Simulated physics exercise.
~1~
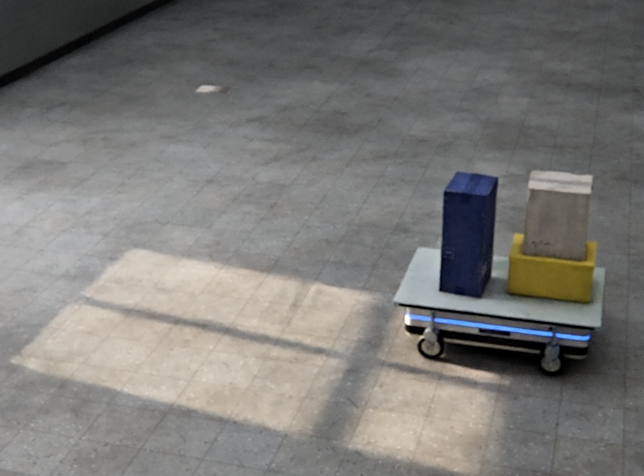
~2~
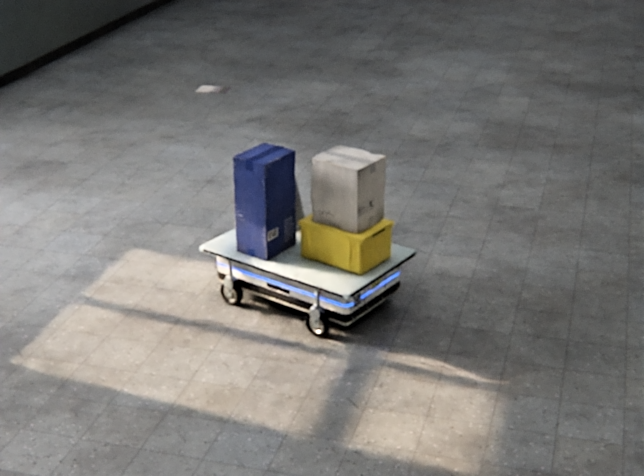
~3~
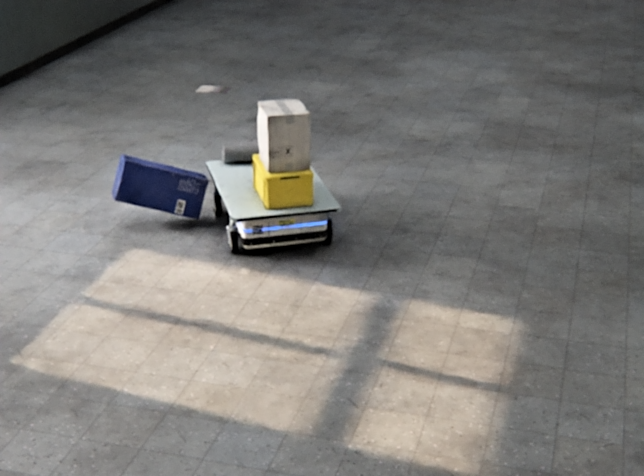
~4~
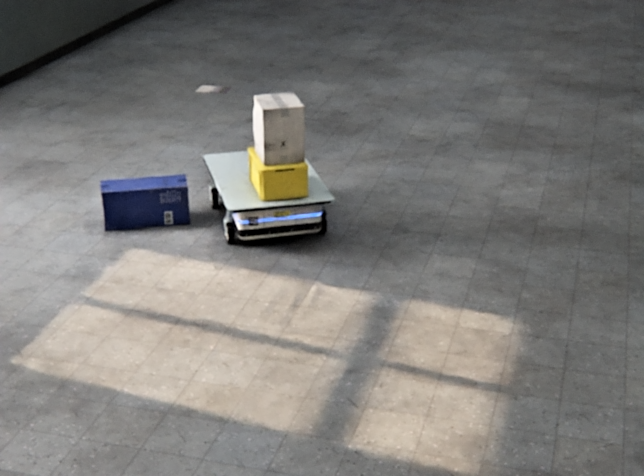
At first, a low powered flat cart stands at the right of a grey tiled floor, carrying an upright blue box and a white box stacked on a yellow tote. It travels left past the patch of sunlight, its load still aboard, with a grey object now showing between the boxes. The cart then turns and moves farther up and left, and the blue box tips over the left edge as the grey object lies on the deck. Finally, the blue box rests on its side on the floor, the grey object is out of sight, and the white box still stands on the tote.
